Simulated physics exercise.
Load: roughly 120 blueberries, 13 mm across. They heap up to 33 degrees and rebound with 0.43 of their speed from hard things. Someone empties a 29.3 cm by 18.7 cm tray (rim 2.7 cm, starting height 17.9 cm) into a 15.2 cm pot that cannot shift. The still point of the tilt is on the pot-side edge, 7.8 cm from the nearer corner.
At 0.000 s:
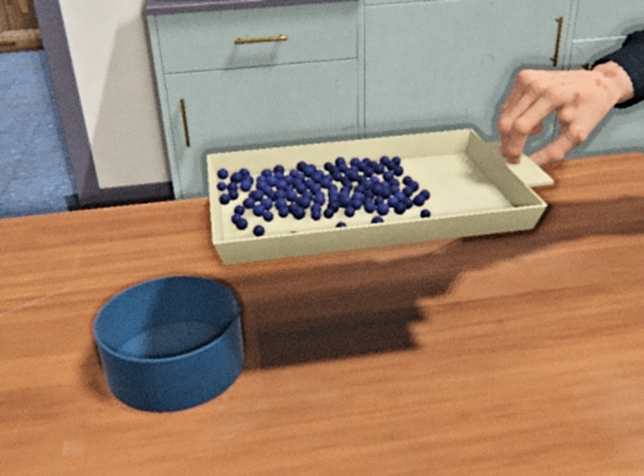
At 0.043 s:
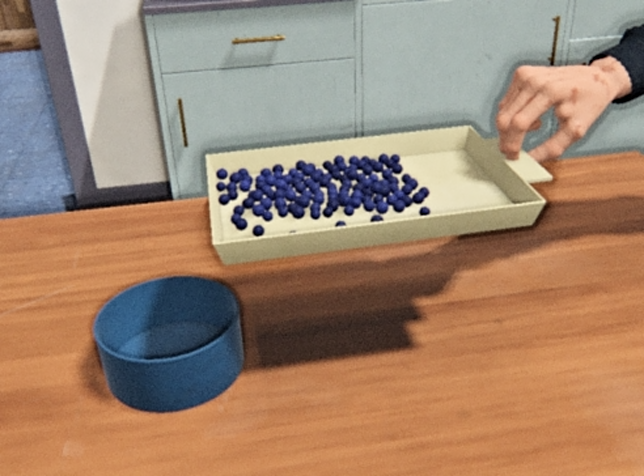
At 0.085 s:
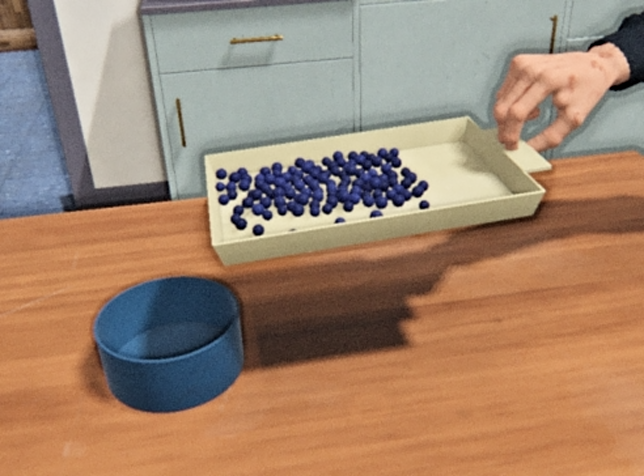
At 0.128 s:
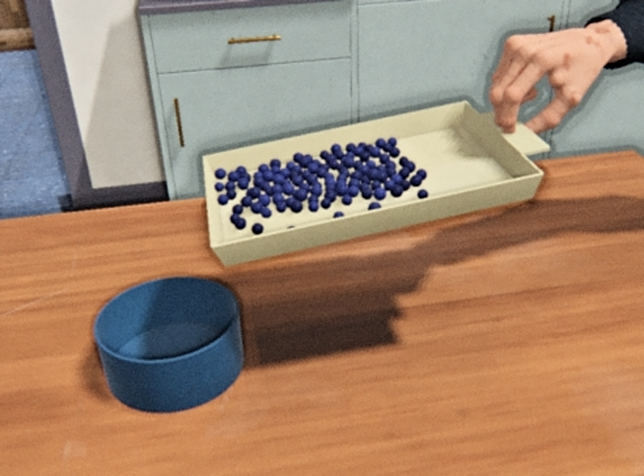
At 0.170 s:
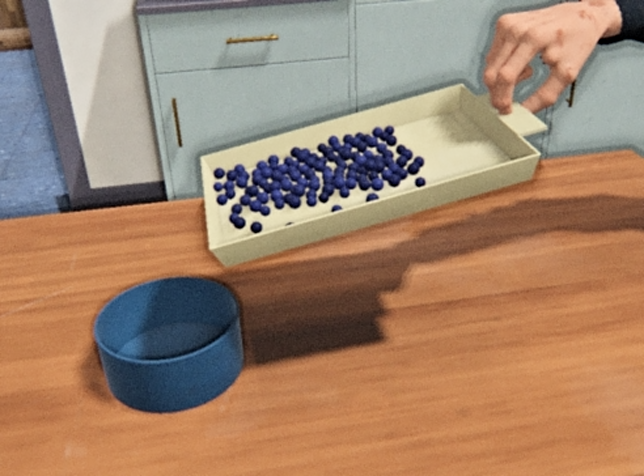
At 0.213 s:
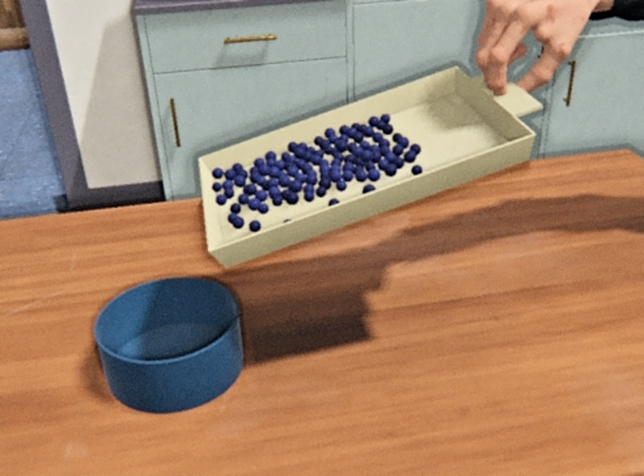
The clip opens on a hand holding a shallow cream tray of dark blueberries level above a wooden counter, near a round blue pot at left. The hand then raises the tray's right end, slowly at first, until the tray slants down toward the left, the berries staying bunched together.
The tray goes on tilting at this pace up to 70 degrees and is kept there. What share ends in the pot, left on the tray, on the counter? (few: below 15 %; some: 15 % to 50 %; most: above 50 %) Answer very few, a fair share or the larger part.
Pot very few, tray the larger part, counter very few.
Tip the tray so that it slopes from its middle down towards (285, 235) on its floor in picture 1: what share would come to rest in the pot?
About 5 per cent.
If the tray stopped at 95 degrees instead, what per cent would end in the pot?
Then about 70 per cent.
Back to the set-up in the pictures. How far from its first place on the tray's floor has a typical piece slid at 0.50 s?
Roughly 4 cm.
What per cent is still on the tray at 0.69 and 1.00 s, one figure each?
About 100, 95.
After 0.50 s, tilt 42 degrees; the tray holds 100 %, the pot 0 %.
After 0.69 s, tilt 61 degrees; the tray holds 100 %, the pot 0 %.
After 1.00 s, tilt 70 degrees; the tray holds 95 %, the pot 0 %.
By 1.9 s all is still; pot 5 %, tray 90 %, counter 5 %.
